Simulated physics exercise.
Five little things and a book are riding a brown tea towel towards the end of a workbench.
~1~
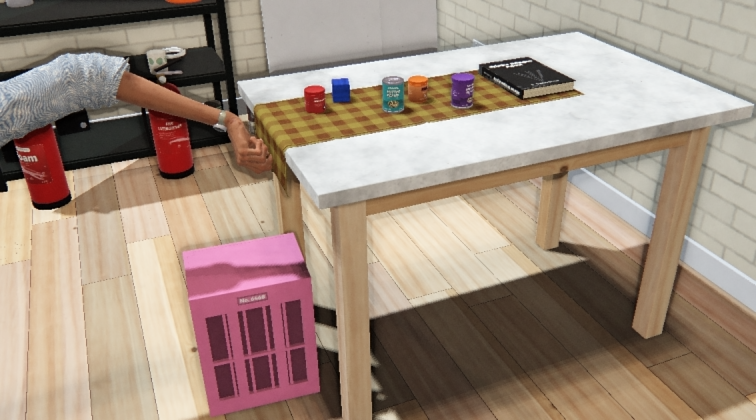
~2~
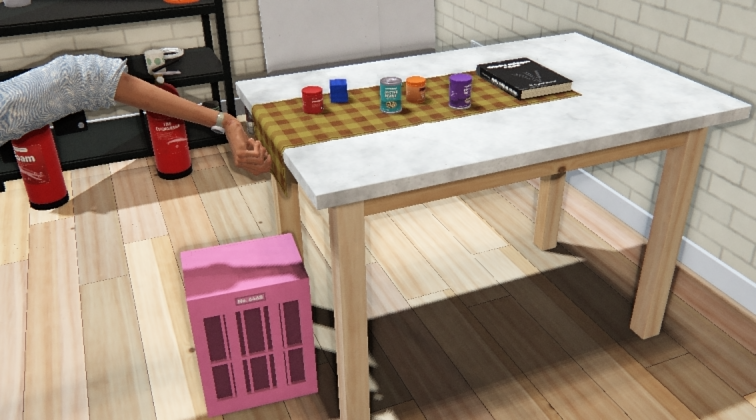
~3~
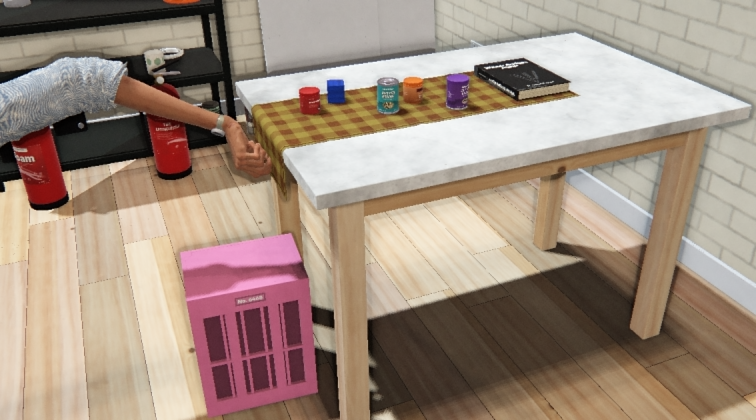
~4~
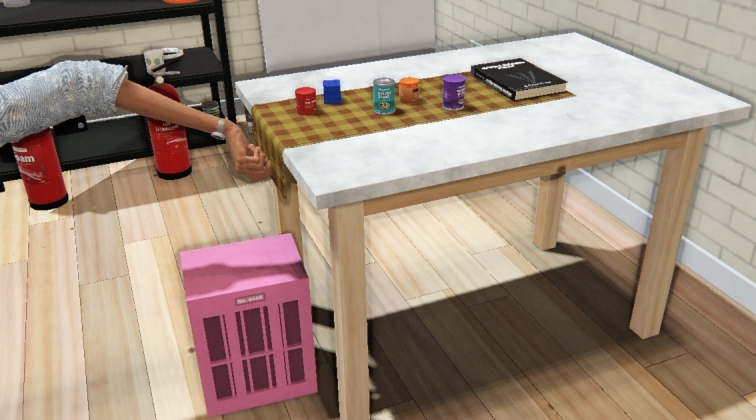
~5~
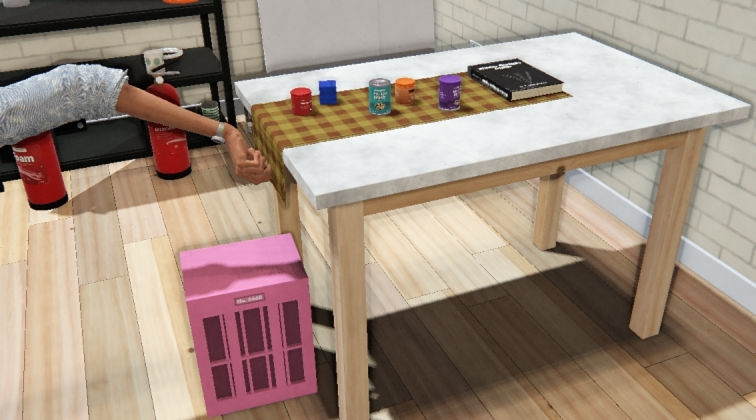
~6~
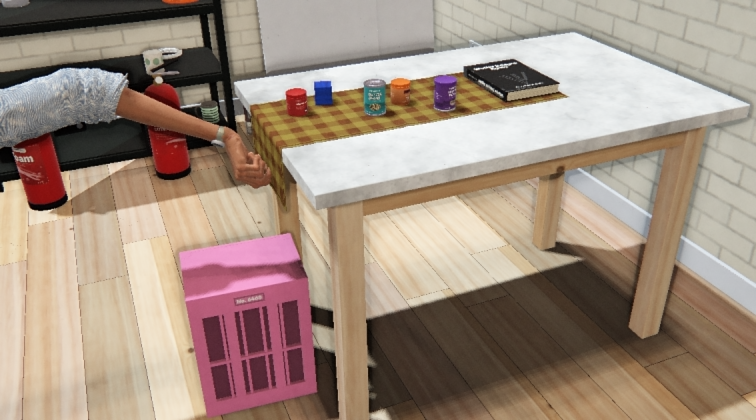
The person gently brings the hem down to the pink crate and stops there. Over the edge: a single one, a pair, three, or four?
Tally: Two.
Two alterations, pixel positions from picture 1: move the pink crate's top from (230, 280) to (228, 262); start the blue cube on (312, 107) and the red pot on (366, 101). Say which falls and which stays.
Observed: Blue cube departs; red pot remains seated.
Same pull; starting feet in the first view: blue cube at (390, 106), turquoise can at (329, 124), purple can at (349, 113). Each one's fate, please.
The blue cube ends up on top, the turquoise can ends up off and the purple can ends up off.
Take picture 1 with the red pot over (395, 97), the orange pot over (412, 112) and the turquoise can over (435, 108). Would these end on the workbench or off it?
Red pot stays, orange pot stays, turquoise can stays.
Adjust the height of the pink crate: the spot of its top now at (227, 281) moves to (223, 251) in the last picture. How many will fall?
The count: 1.
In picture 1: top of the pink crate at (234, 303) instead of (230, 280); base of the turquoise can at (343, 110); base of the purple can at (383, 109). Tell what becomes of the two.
Turquoise can: Off. Purple can: Off.
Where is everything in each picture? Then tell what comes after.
The first frame shows hem (289, 196); red pot (314, 89); blue cube (340, 81); turquoise can (393, 80); orange pot (418, 79); purple can (463, 77); top of the crate (230, 280).
The second frame shows hem (288, 197); red pot (312, 89).
The third frame shows hem (287, 200); blue cube (335, 82).
The fourth frame shows hem (287, 203); turquoise can (384, 81); top of the crate (228, 281).
The fifth frame shows hem (287, 207); orange pot (405, 81).
The sixth frame shows hem (287, 211); red pot (296, 92); blue cube (323, 84); turquoise can (375, 83); orange pot (401, 81); purple can (446, 79).
A little later, hem near (273, 225); red pot gone.
Next, hem on the crate; red pot and blue cube gone.
When it is over, hem on the crate; red pot and blue cube gone. The count of fallen things is two.
